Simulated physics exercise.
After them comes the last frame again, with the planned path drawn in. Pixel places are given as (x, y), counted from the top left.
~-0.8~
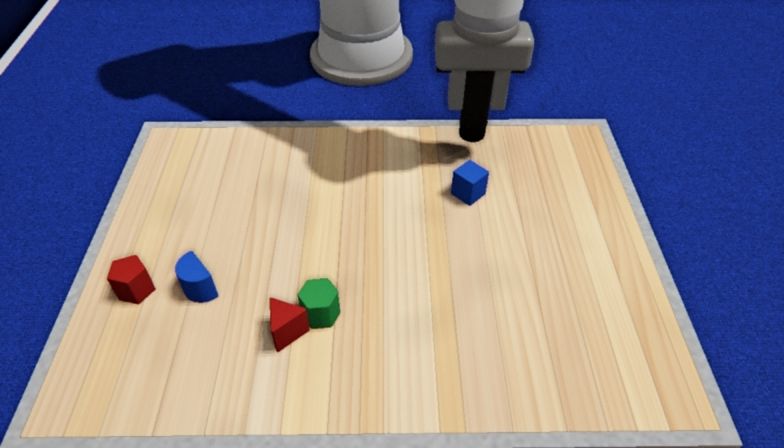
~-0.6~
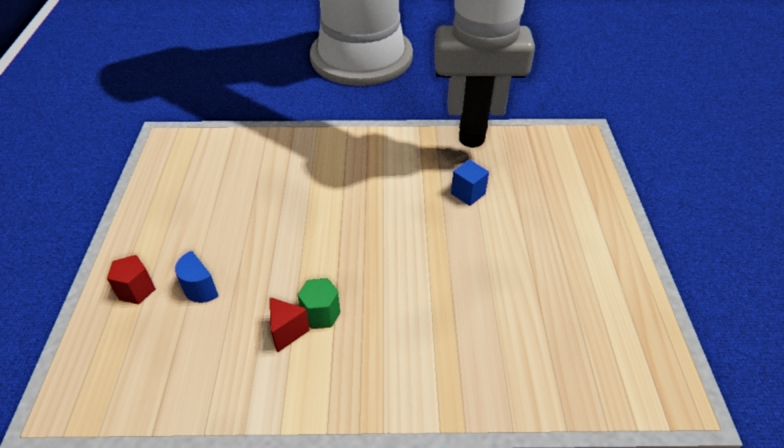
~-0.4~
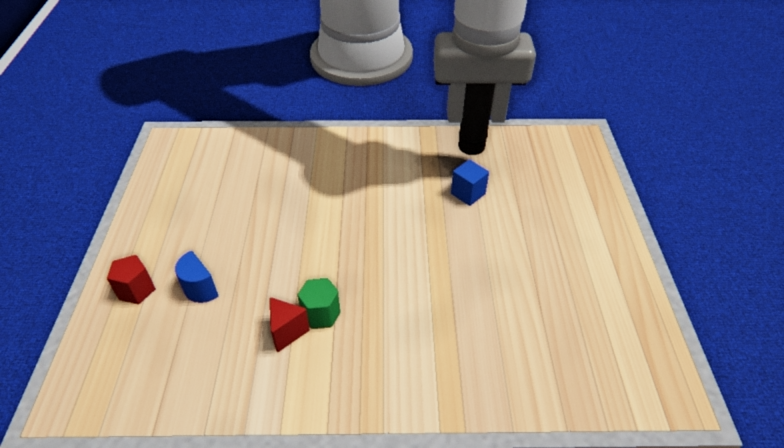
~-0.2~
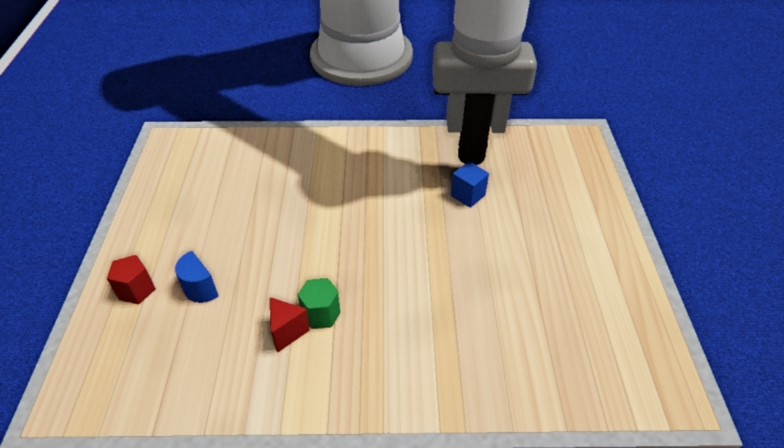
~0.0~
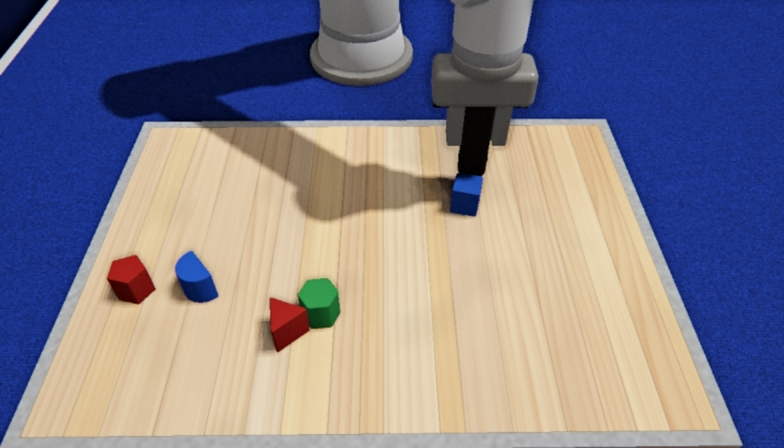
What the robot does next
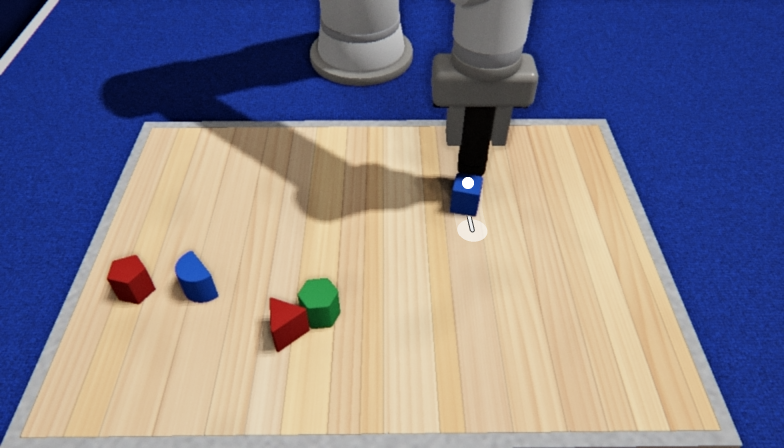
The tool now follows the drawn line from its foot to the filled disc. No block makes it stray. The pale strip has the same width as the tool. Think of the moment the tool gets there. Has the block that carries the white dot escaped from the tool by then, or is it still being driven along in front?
By then it is in front of the tool.
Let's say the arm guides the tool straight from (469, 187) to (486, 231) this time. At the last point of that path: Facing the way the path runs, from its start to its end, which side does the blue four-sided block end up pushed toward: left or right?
Right side.
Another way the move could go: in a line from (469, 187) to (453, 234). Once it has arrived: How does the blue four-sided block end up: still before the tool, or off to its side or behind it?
It remains before the tool.
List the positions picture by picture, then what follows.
In the first picture, tip of the tool (472, 135), middles of tops, blue four-sided block (471, 171).
In the second picture, tool (472, 140), nothing pushed.
In the third picture, tool (472, 148), nothing pushed.
In the fourth picture, tool (471, 158), blue four-sided block (471, 173).
In the fifth picture, tool (471, 171), blue four-sided block (468, 183).
The line goes from (469, 187) over (468, 201) and (469, 215) to (472, 230); the dot is on the blue four-sided block.
The first path, step by step. Halfway along, tool (470, 192); blue four-sided block (465, 205).
At the end, tool (475, 214); blue four-sided block (462, 227), turned 25° clockwise.
